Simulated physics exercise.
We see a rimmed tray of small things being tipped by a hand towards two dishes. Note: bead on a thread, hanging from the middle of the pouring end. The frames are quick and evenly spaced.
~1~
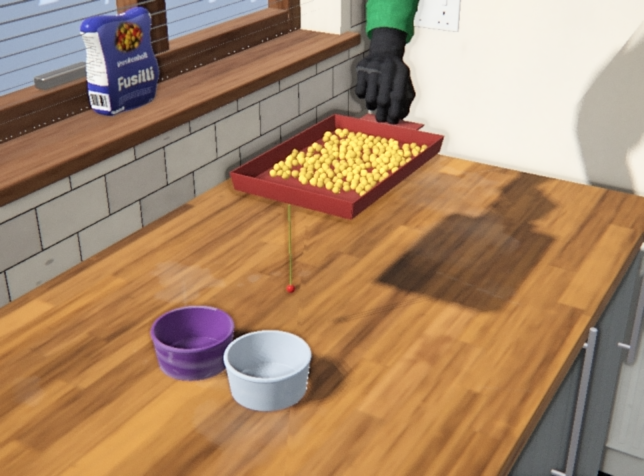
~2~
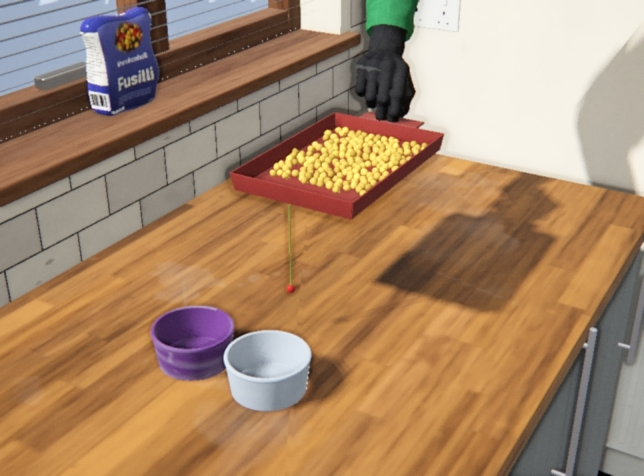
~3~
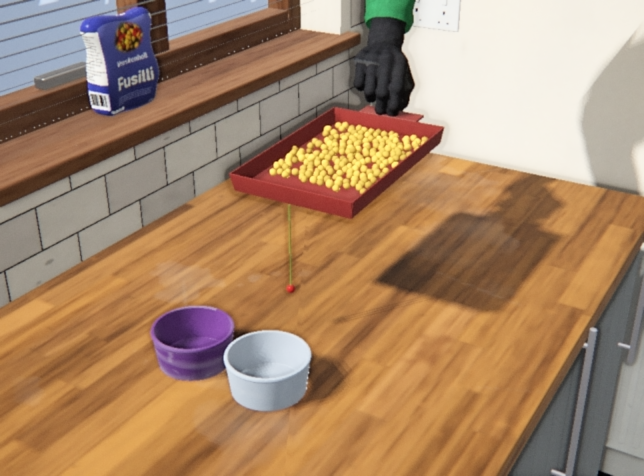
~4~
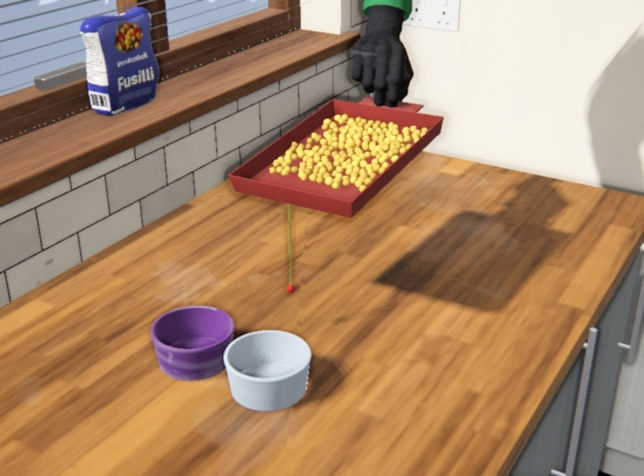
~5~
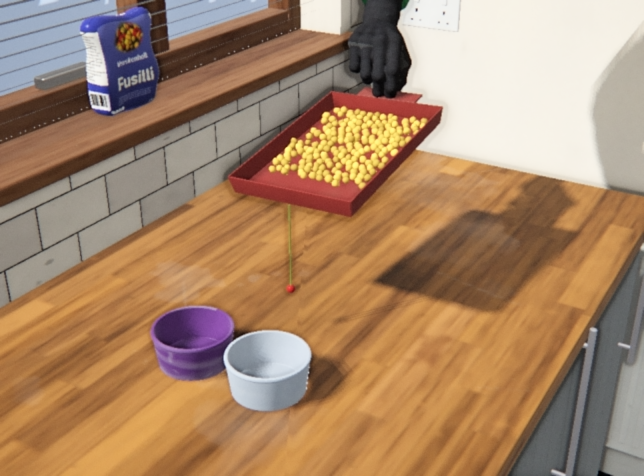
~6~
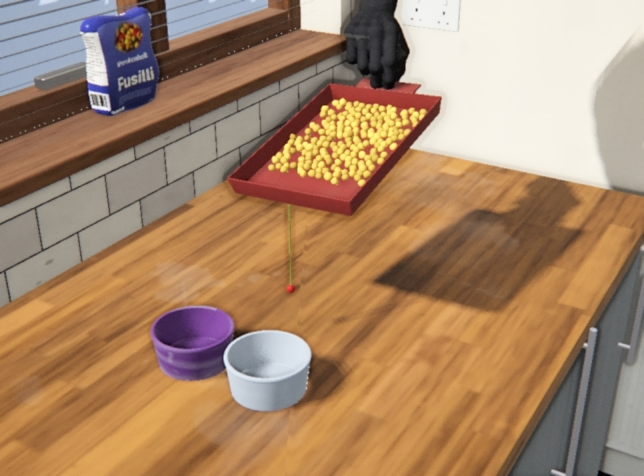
A black-gloved hand with a green sleeve slowly raises the far end of a dark red tray of yellow corn balls, tilting it gradually towards the viewer. The fixed camera looks down on a wooden kitchen worktop beside a tiled wall and window. A red bead hangs from the tray above purple and pale blue dishes, while a blue fusilli packet stands on the sill.
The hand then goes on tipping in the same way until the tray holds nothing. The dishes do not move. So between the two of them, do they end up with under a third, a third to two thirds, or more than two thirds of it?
The caught part does not reach a third.
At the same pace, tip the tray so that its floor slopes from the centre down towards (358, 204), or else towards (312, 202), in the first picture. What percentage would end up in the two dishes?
In order: About 0, then 20 percent.
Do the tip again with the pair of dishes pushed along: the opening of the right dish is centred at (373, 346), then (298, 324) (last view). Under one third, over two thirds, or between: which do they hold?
Below one third; beyond two thirds.
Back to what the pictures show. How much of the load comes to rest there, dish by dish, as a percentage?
In per cent, left near 20 and right near 0.
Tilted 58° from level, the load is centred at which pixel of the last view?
Roughly at (279, 166).
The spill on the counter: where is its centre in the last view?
Look around pixel (233, 331).
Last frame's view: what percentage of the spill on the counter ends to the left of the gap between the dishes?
Share on the left: Near 40 %.
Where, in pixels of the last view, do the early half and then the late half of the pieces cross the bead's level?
For the early half I get (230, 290), and for the late half (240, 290).
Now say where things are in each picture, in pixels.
Corners of the pouring end at (234, 172) and (351, 201), level; middle of the load at (351, 161), puffed corn balls; left dish at (168, 360); right dish at (244, 389); bead on its thread at (291, 289), in the first picture.
Corners of the pouring end at (234, 172) and (351, 201), level; middle of the load at (351, 160), in the second picture.
Corners of the pouring end at (234, 173) and (351, 200), tipped barely, lowest at the left corner; middle of the load at (351, 156), in the third picture.
Corners of the pouring end at (233, 174) and (350, 200), tipped a little, lowest at the left corner; middle of the load at (351, 151), in the fourth picture.
Corners of the pouring end at (232, 176) and (349, 200), tipped a little, lowest at the left corner; middle of the load at (350, 146), in the fifth picture.
Corners of the pouring end at (231, 177) and (348, 199), tipped a little, lowest at the left corner; middle of the load at (349, 141); left dish at (168, 360); right dish at (244, 389), in the sixth picture.
Soon after the last picture, tray tipped steeply; nearly all on the tray; a stray few in the air.
A little later, tray tipped right over; most on the tray; a stray few outside both; a small part in the air.
Later still, tray tipped past a quarter turn; a small part in the right dish; about a quarter in the left dish; most outside both.
At rest, tray tipped past a quarter turn; a small part in the right dish; about a quarter in the left dish; most outside both.
